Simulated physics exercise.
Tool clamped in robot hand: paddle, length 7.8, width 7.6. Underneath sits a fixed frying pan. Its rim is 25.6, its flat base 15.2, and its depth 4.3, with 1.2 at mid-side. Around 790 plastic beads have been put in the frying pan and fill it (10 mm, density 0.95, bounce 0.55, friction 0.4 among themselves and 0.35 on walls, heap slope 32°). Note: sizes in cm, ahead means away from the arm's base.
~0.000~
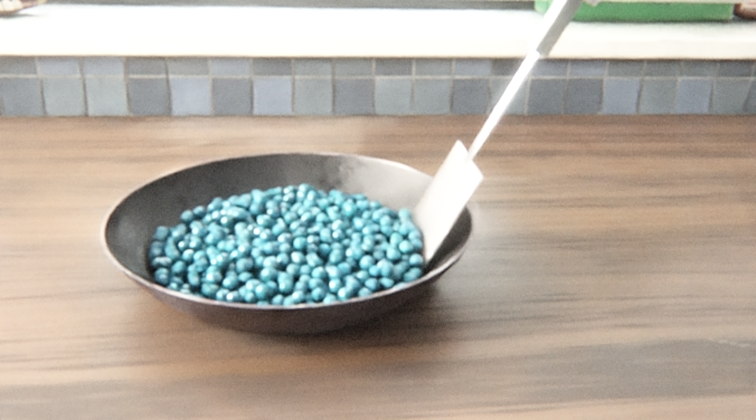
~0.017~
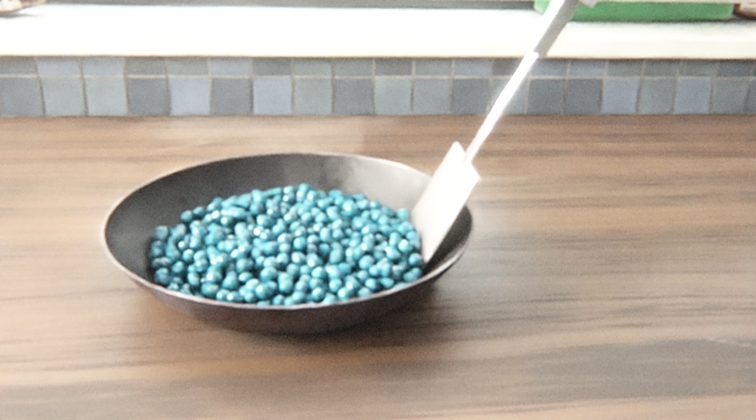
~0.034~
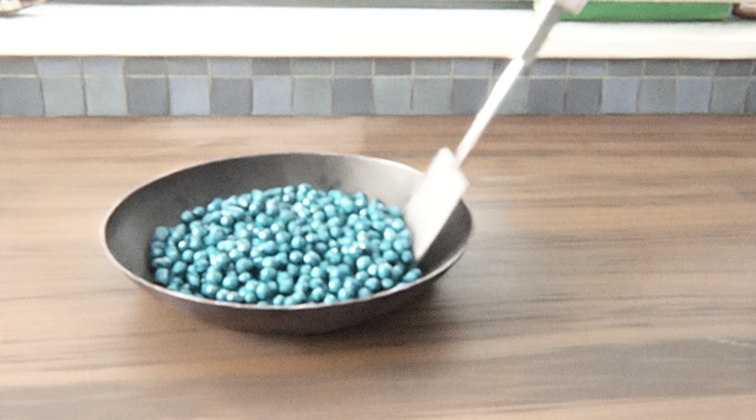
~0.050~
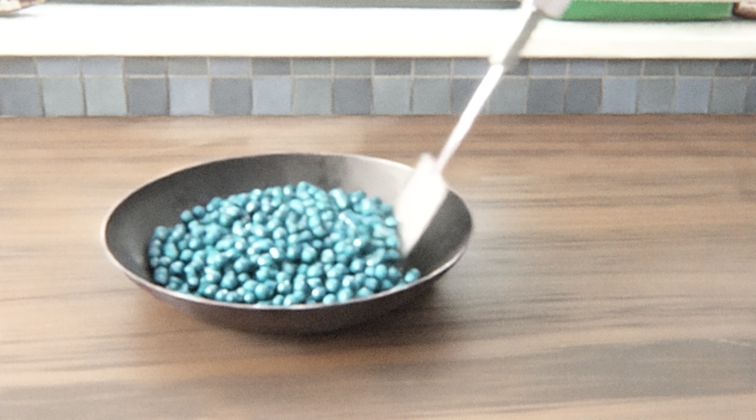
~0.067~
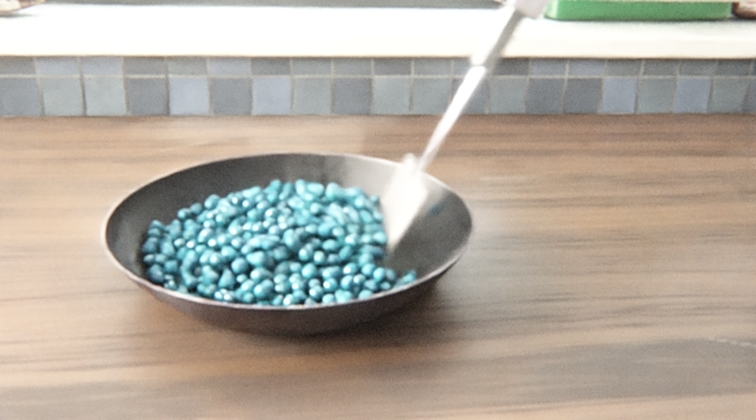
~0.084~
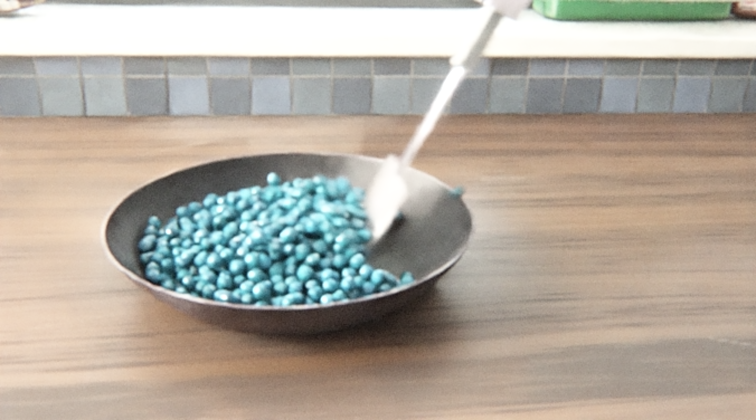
A dark frying pan full of shiny teal beads sat on a wooden counter while a pale paddle, resting at its right side, swept left through them, pushing the beads up and baring the pan behind it.
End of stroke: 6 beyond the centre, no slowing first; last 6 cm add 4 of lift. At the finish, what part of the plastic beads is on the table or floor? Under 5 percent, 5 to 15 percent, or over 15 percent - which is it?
It is 5 to 15 percent.
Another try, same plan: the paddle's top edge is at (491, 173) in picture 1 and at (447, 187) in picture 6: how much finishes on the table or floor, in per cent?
Some 0 per cent.
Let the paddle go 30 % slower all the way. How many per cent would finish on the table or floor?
Some 0 in a hundred.
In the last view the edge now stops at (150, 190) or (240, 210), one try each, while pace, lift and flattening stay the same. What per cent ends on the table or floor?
About 25 and 5 per cent.
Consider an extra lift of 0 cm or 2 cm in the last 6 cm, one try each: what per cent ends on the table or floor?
Some 5 and 5 per cent.
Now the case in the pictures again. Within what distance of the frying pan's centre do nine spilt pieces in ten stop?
50 centimetres, give or take.
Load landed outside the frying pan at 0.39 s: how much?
Roughly 8 percent.
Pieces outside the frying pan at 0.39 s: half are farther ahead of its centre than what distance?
It sits close to 20 cm ahead of the middle.
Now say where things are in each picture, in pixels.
The first picture shows paddle top edge at (470, 158), sloping 62°; upper third of the load around (295, 235), from x 155 to 415, top at y 190; 790 in the frying pan.
The second picture shows paddle top edge at (467, 159), sloping 62°; upper third of the load around (296, 235), from x 155 to 415, top at y 190.
The third picture shows paddle top edge at (454, 165), sloping 62°; upper third of the load around (298, 234), from x 155 to 415, top at y 190.
The fourth picture shows paddle top edge at (436, 170), sloping 62°; upper third of the load around (297, 233), from x 155 to 415, top at y 190.
The fifth picture shows paddle top edge at (417, 172), sloping 62°; upper third of the load around (298, 229), from x 150 to 435, top at y 185.
The sixth picture shows paddle top edge at (399, 172), sloping 62°; upper third of the load around (292, 228), from x 145 to 455, top at y 180; 790 in the frying pan.
After 0.13 s, sloping 62°, highest piece 7 above the table; 789 in the frying pan, 1 on the blade or in flight.
After 0.17 s, sloping 62°, highest piece 8 above the table; 789 in the frying pan, 1 on the blade or in flight.
After 0.39 s, sloping 62°, highest piece 5 above the table; 728 in the frying pan, 59 on the table or floor, 3 on the blade or in flight.
After 1.44 s, sloping 62°, highest piece 5 above the table; 728 in the frying pan, 62 on the table or floor.
At rest, 728 in the frying pan, 62 on the table or floor. That is 8 % on the table or floor.
